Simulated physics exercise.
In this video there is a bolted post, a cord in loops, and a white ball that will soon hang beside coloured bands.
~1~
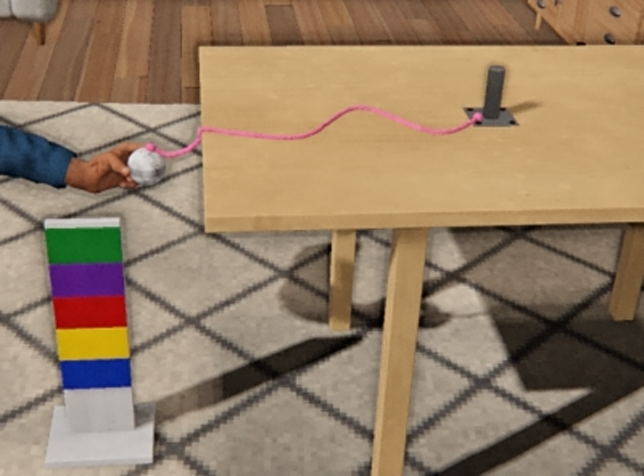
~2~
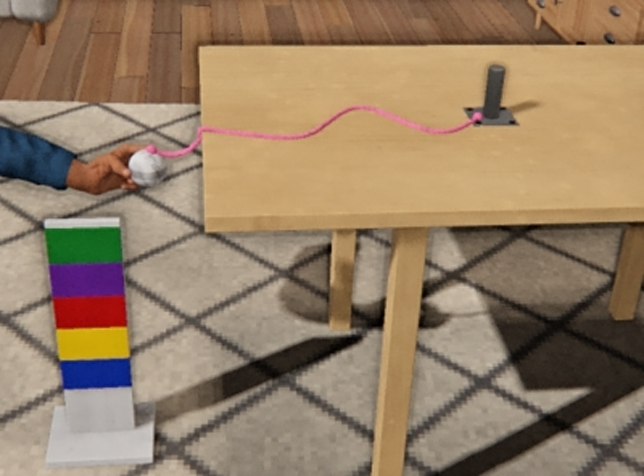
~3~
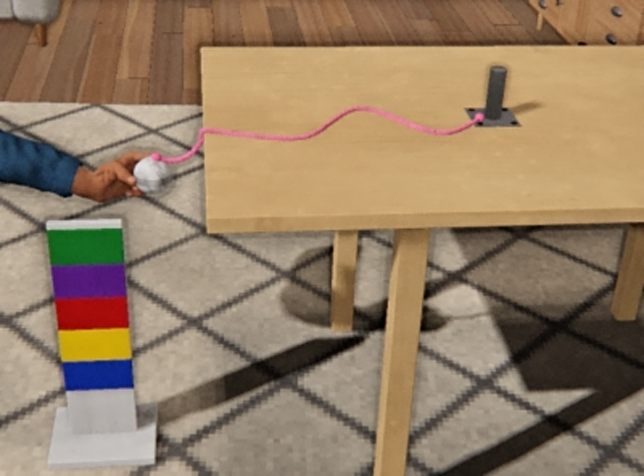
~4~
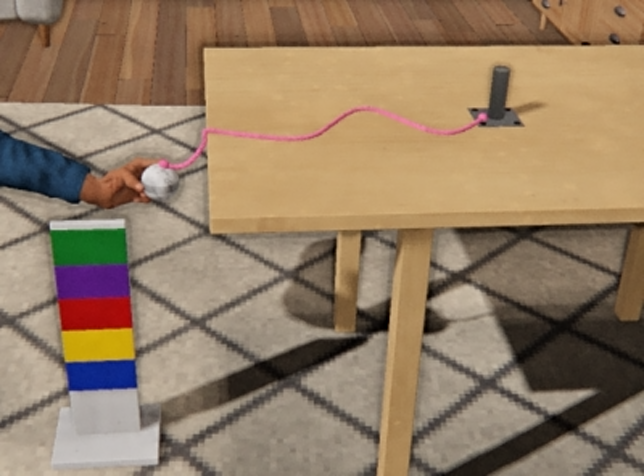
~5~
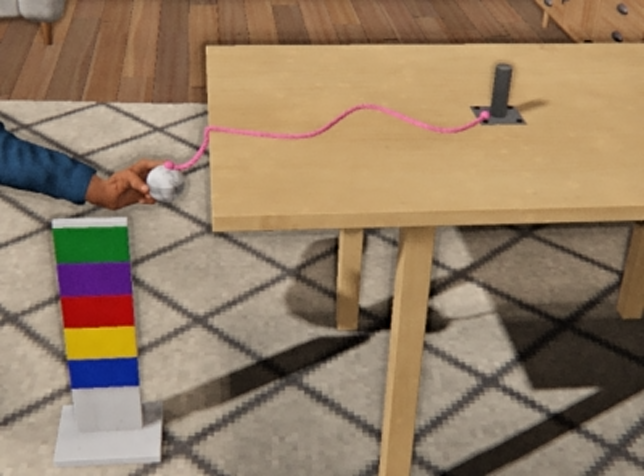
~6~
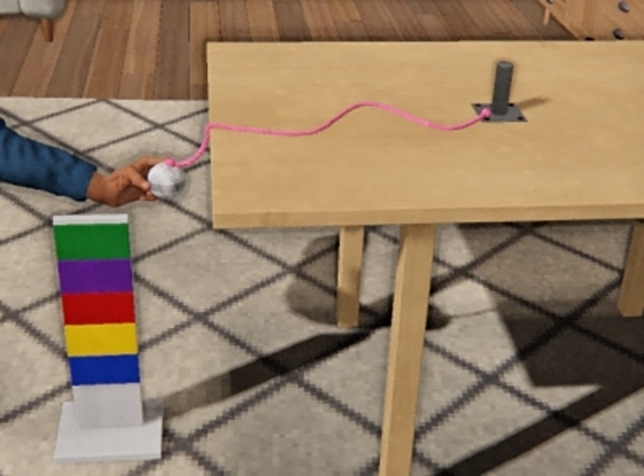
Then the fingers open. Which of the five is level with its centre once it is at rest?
Purple.
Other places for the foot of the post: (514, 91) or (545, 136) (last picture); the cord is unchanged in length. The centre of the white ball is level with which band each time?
Try one - green; try two - green.
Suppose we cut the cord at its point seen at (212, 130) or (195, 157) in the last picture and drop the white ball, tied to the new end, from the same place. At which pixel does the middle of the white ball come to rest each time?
The pixels are (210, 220) and (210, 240), in that order.
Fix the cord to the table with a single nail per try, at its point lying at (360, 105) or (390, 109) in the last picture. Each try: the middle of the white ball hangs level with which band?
Try by try: Green; green.
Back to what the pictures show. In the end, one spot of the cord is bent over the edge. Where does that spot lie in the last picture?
The point sits close to (285, 134).
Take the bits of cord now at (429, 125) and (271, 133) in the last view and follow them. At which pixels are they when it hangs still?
They finish at (406, 115) and (209, 141) respectively.
A little later, ball near (181, 268); level with purple.
Next, ball near (240, 259); level with purple.
Later still, ball near (211, 267); level with purple.
When it is over, ball near (210, 267); level with purple. Its centre hangs level with the purple band.
